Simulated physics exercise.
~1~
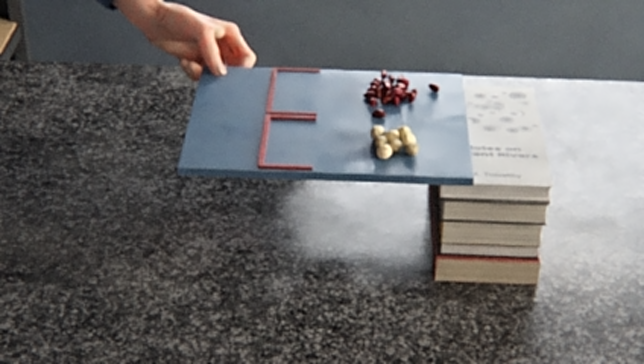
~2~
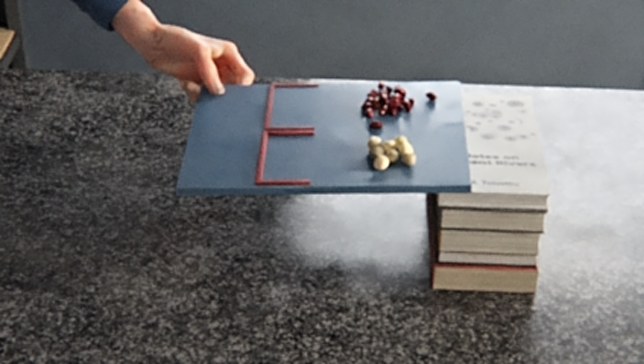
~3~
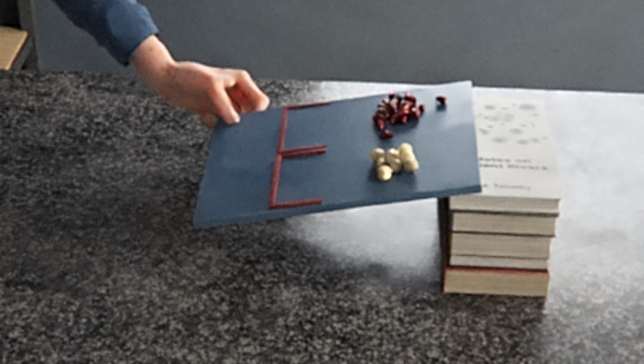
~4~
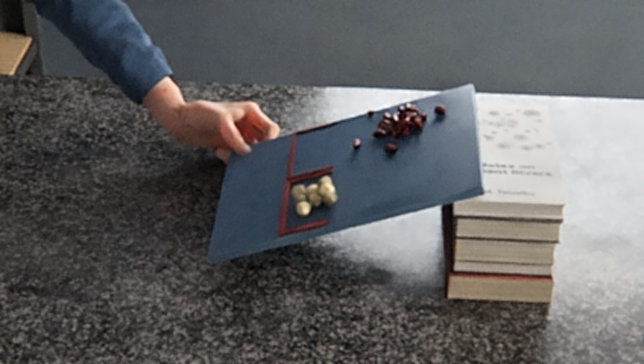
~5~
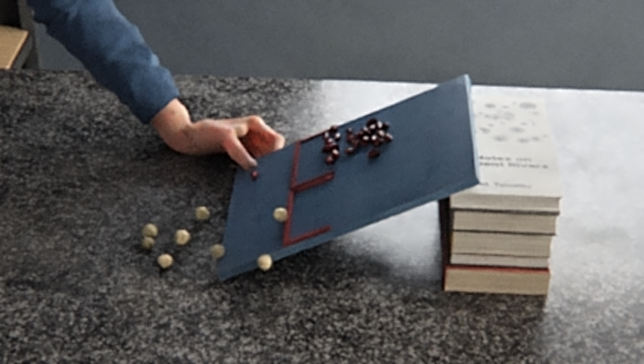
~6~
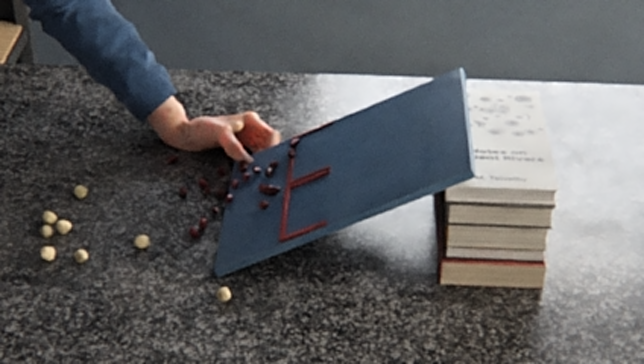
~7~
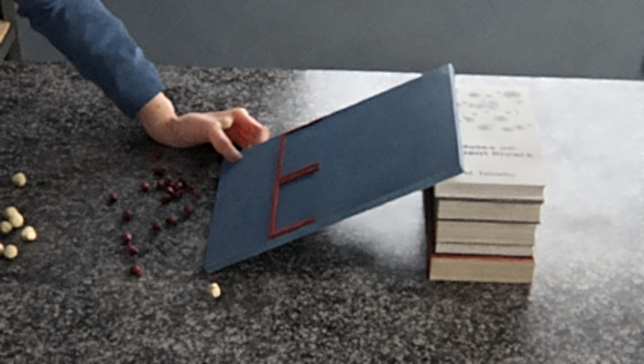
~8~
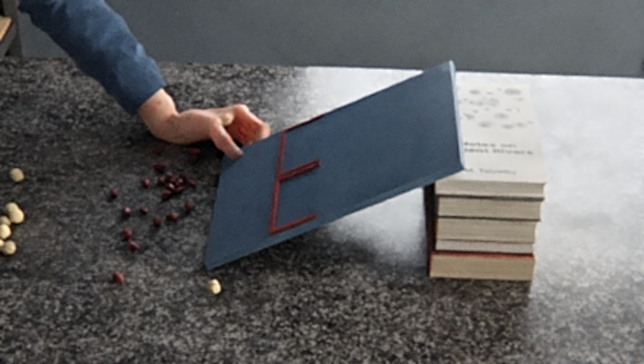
We see a hand lower the left end of a blue board resting on stacked books, and the pale round pieces roll off leftward onto the speckled surface, followed by the dark red ones, leaving the board sloped with only its red strips still attached.
